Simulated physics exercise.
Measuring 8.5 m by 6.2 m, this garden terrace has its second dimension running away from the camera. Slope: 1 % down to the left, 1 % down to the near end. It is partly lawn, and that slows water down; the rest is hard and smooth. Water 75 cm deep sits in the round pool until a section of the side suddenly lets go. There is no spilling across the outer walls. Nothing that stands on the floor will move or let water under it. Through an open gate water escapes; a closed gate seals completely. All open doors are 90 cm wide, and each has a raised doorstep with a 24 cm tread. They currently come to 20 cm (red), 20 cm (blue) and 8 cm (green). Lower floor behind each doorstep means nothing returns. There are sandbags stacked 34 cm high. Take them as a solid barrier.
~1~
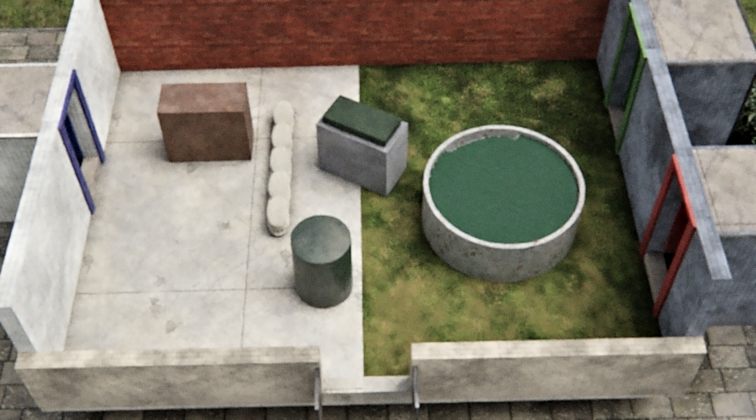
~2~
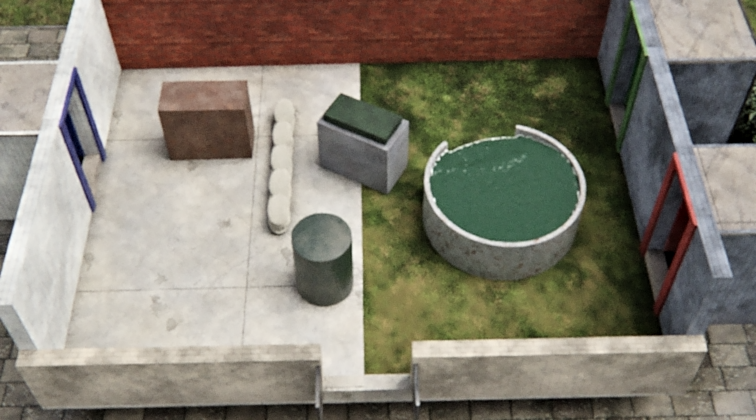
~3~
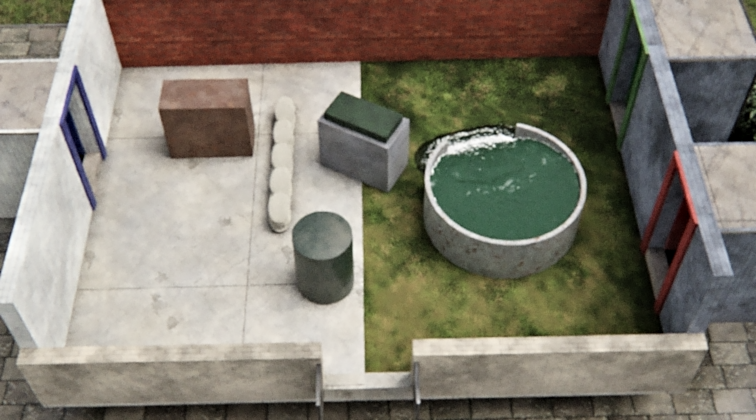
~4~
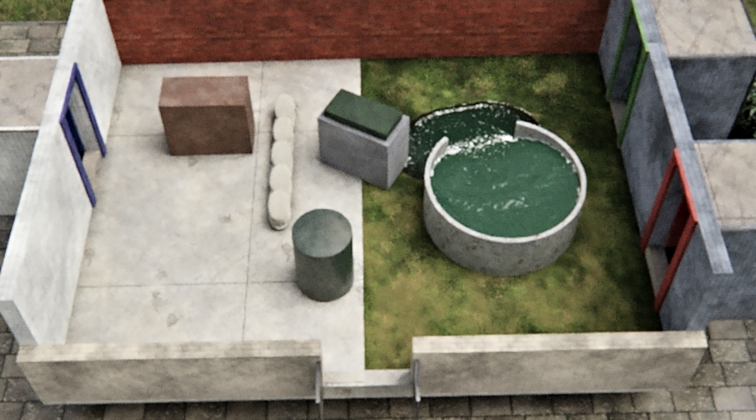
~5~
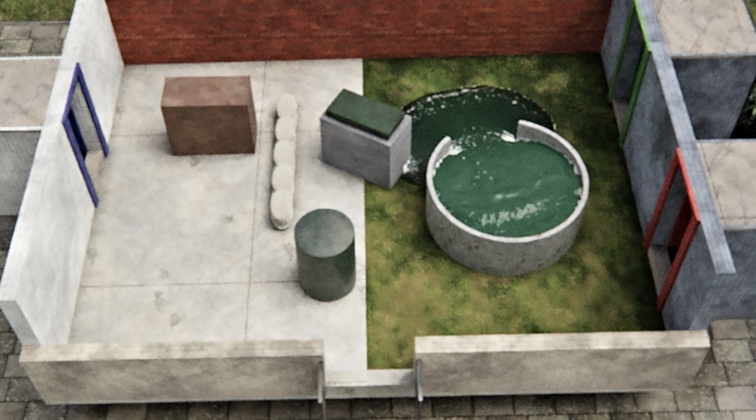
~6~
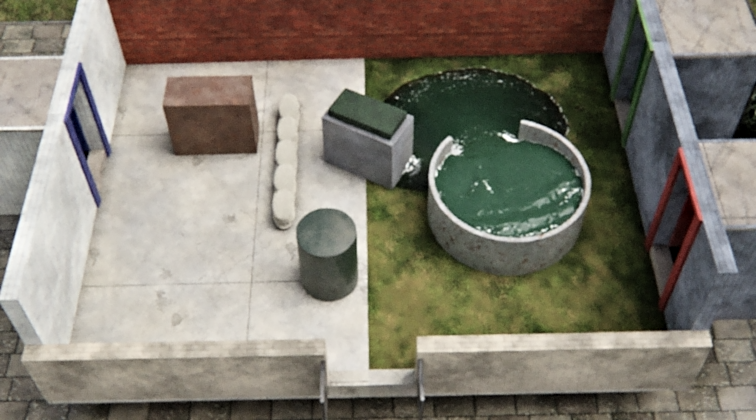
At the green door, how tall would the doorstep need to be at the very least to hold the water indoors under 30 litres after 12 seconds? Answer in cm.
The doorstep would need roughly 6 cm.
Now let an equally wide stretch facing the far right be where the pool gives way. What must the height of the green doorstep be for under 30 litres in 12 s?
A minimum of about 27 cm.
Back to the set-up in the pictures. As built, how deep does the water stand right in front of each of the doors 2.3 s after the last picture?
Red door: 0 cm; blue door: 0 cm; green door: 8 cm.
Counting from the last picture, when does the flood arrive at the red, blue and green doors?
It reaches red at 5.0 s, blue at 3.2 s, and green at 2.0 s.
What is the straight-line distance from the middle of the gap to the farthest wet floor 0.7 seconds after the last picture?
Near 3.0 metres, give or take.
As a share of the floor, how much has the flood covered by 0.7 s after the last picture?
About 20 per cent.
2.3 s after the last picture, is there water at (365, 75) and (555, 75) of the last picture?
Taking them as asked: Awash, then awash.
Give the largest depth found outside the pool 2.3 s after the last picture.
Around 24 centimetres.
Then, 0.7 s after the last picture water covers 20 % of the floor, deepest (33 cm) near (440, 59); it has not reached the green door.
Then, 2.3 s after the last picture water covers 35 % of the floor, deepest (24 cm) near (602, 55); 8 cm at the green door, 0 litres in over its 8 cm doorstep.
Then, 11.3 s after the last picture water covers 95 % of the floor, deepest (13 cm) near (64, 377); 5 cm at the green door, 9 litres in over its 8 cm doorstep.
At the green door as built, the water peaked near 11 cm, 2.9 s after the last picture.
With a doorstep of 5 cm, 42 litres would have come in within the 12 s; with 6.5 cm, 21 litres. So under 30 litres takes about 6 cm.
